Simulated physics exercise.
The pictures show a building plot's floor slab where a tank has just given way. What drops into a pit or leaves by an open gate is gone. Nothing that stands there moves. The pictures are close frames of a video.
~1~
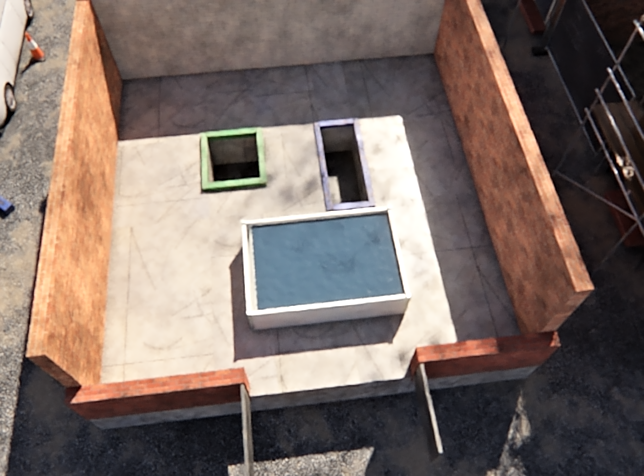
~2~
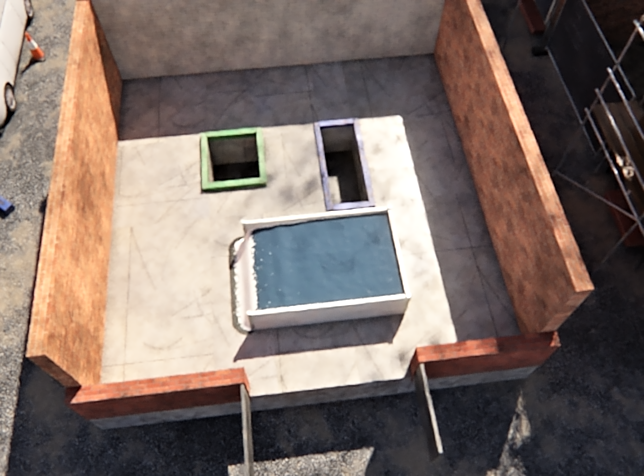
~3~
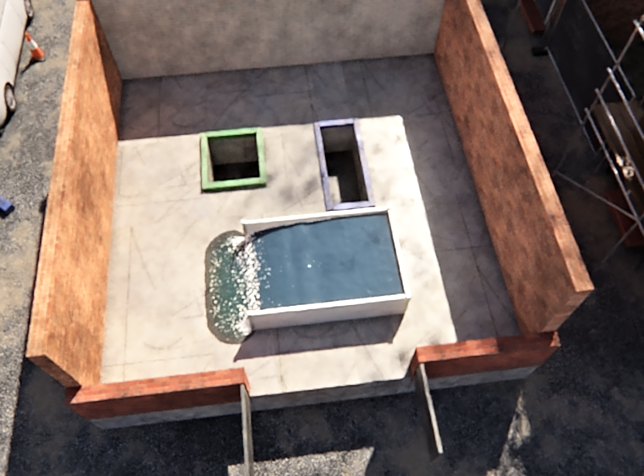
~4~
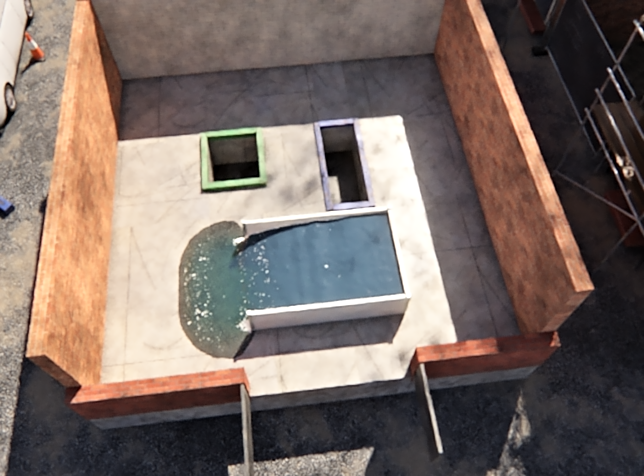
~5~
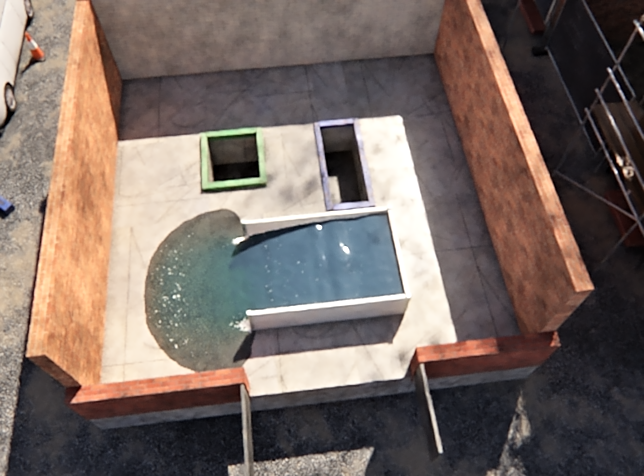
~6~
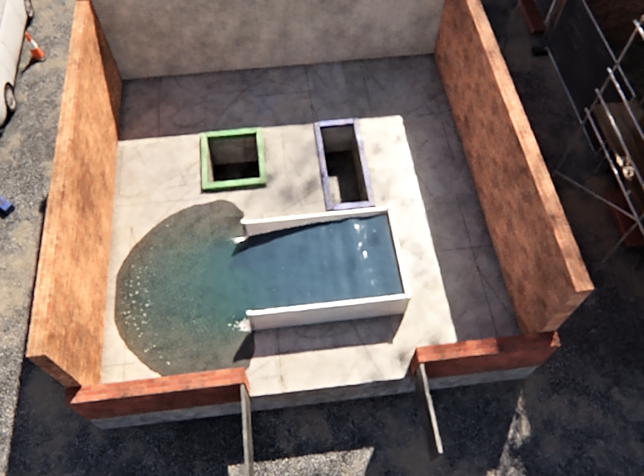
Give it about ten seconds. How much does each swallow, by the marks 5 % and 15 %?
The gate takes from 5 to 15 %; the blue pit takes less than 5 %; the green pit takes less than 5 %.
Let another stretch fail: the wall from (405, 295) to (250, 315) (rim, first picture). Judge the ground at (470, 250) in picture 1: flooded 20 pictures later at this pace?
At that place: Awash.
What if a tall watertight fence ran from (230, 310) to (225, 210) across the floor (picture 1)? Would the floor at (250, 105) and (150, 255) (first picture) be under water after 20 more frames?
One after the other: Dry, covered.
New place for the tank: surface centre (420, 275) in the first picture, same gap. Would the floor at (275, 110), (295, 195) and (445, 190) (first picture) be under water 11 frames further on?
One after the other: No water, not flooded, free of water.
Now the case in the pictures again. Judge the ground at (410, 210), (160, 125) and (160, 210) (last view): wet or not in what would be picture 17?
As listed: Free of water, dry, wet.
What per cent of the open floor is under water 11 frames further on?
Close to 25 %.
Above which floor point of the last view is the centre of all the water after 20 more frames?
Near (198, 266).
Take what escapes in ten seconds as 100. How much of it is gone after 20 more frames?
Roughly 0 per cent.
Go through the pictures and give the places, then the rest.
The first frame shows the open tank at (323, 260) is whole and still.
In the second frame, the front is at a hidden place, out from the gap at (251, 278).
In the third frame, water pours out at (251, 279) and has run to (221, 238).
In the fourth frame, the front is at (195, 241), out from the gap at (251, 279).
In the fifth frame, the front is at (154, 263), out from the gap at (251, 279).
In the sixth frame, the front is at (123, 272), out from the gap at (251, 279).
A moment on, water covers 20 % of the floor; the gate 0 %, the blue pit 0 %, the green pit 0 %.
Next, water covers 25 % of the floor; the gate 0 %, the blue pit 0 %, the green pit 0 %.
Then, water covers 35 % of the floor; the gate 0 %, the blue pit 0 %, the green pit 0 %.
Later, water covers 65 % of the floor; the gate 3 %, the blue pit 0 %, the green pit 0 %.
In the end, water covers 95 % of the floor; the gate 8 %, the blue pit 0 %, the green pit 0 %.
